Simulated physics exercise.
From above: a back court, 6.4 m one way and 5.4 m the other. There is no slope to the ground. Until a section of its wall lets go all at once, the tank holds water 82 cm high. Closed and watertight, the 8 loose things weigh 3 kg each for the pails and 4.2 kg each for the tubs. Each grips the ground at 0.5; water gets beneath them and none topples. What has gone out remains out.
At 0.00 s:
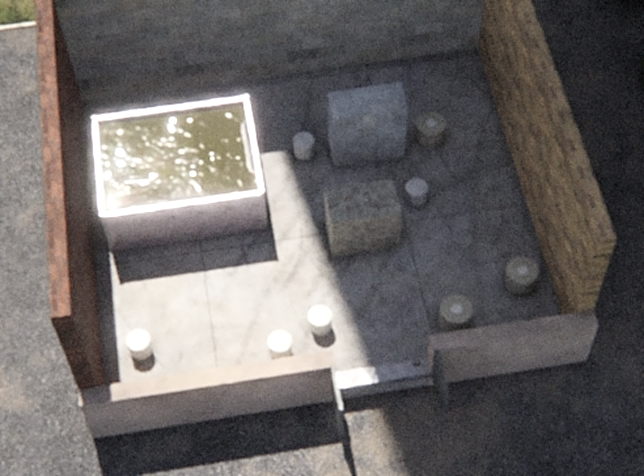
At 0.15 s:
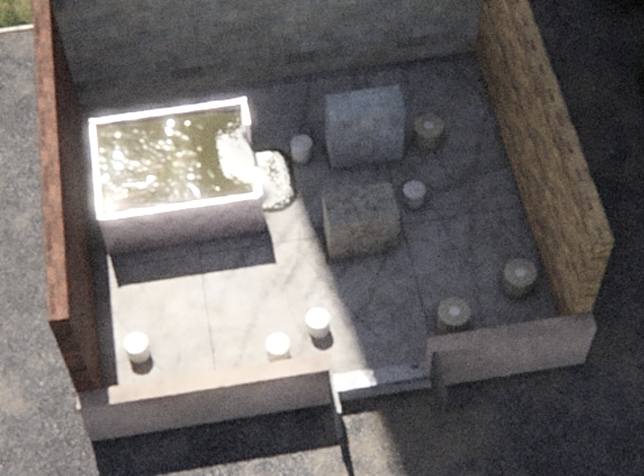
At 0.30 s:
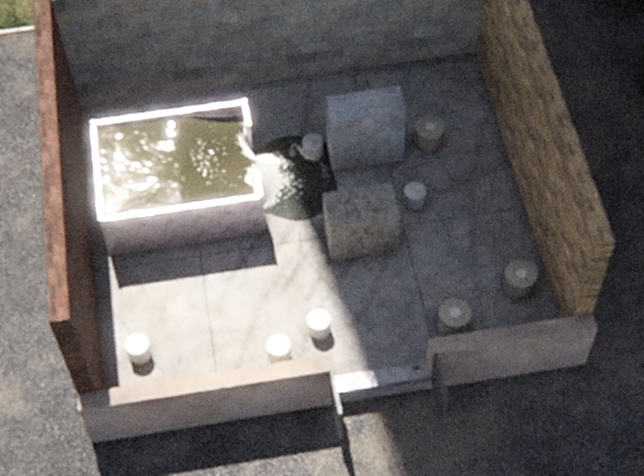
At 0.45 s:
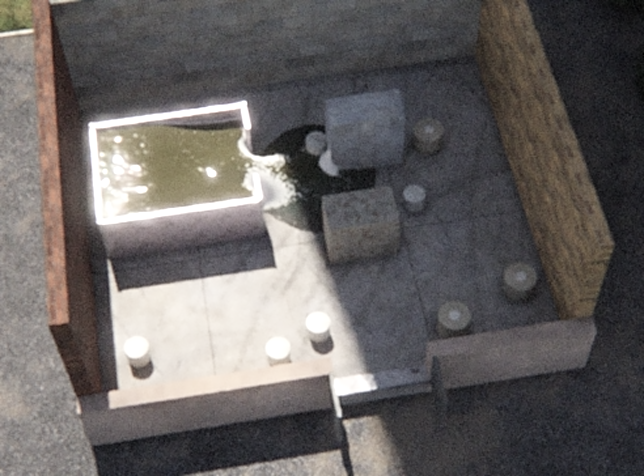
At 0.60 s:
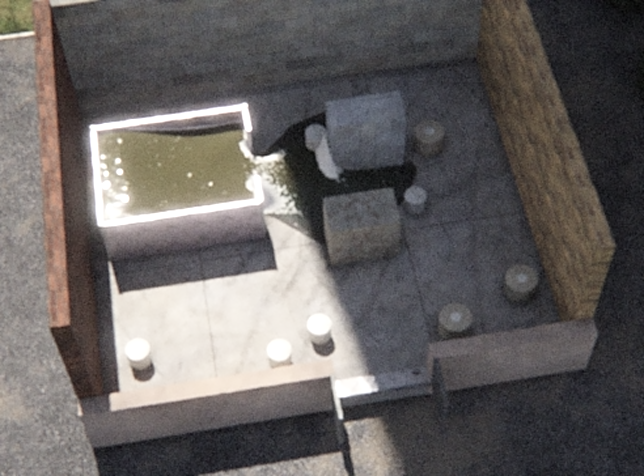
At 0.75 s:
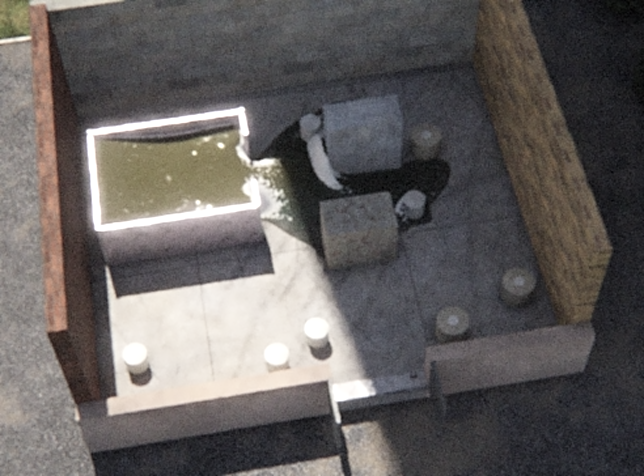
A large tank of greenish water in a walled court began pouring from its right side, and a dark puddle spread across the ground between two blocks, shifting a small pale pail slightly.
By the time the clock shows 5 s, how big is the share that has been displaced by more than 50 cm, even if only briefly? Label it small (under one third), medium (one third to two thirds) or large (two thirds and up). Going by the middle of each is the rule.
Large.
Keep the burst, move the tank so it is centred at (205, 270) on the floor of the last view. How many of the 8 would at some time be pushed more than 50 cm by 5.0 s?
Result: 6.
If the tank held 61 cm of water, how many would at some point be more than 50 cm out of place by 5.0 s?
Then it comes to 4.
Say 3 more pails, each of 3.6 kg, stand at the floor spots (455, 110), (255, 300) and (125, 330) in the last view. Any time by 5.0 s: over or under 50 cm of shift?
Note, in sequence: Over threshold; under threshold; under threshold.
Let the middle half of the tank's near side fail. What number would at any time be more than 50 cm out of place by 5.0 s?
Then it comes to 5 of them.
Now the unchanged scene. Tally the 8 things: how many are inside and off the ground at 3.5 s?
3.
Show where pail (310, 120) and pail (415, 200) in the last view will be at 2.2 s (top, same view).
(236, 111) and (536, 298), roughly.
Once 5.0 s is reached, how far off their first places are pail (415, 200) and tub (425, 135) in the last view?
Object 1: 200 cm. Object 2: 80 cm.
After 1.1 s 2 of 8 are over 50 cm from their spots; 0 afloat.
After 2.2 s 2 of 8 are over 50 cm from their spots; 1 afloat.
After 3.5 s 4 of 8 are over 50 cm from their spots; 3 afloat.
After 5.0 s 7 of 8 are over 50 cm from their spots, and 7 have been at some point; 6 afloat.
